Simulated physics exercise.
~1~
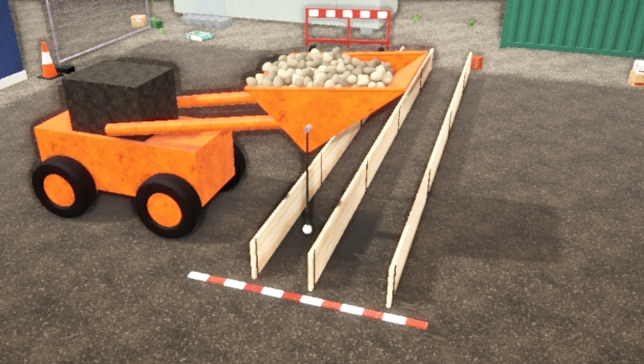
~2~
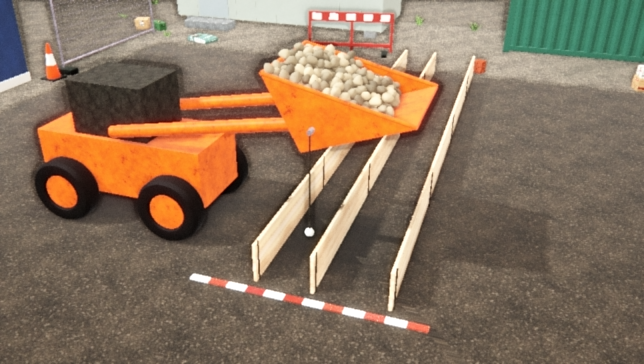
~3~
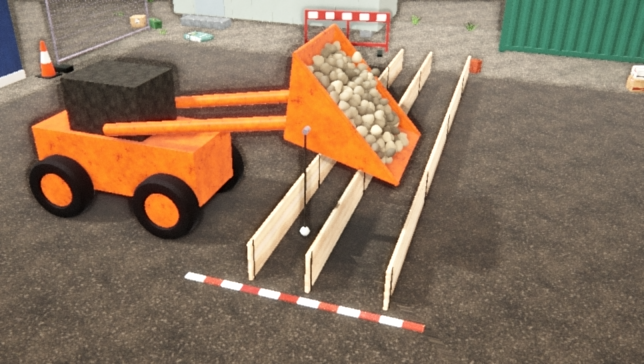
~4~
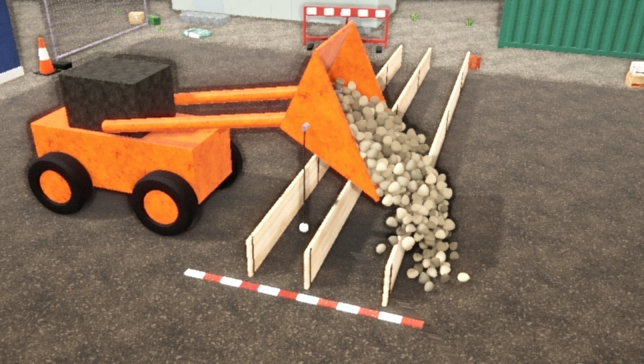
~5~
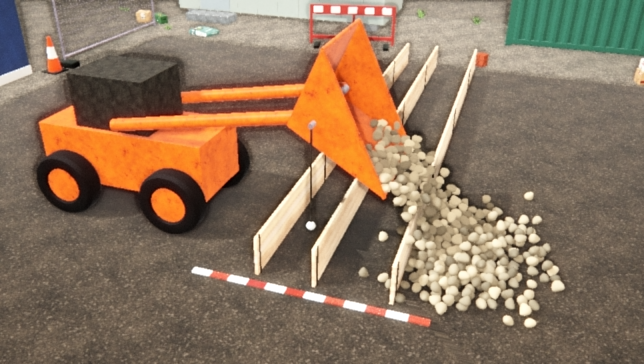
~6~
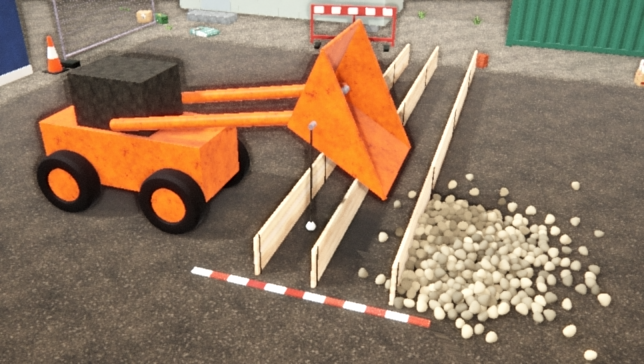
An orange loader tipped its raised bucket of rounded stones forward until they poured out to the right, tumbling over the last of three wooden boards, and nearly all ended in a spread-out heap beyond it, leaving the bucket empty and still tilted.
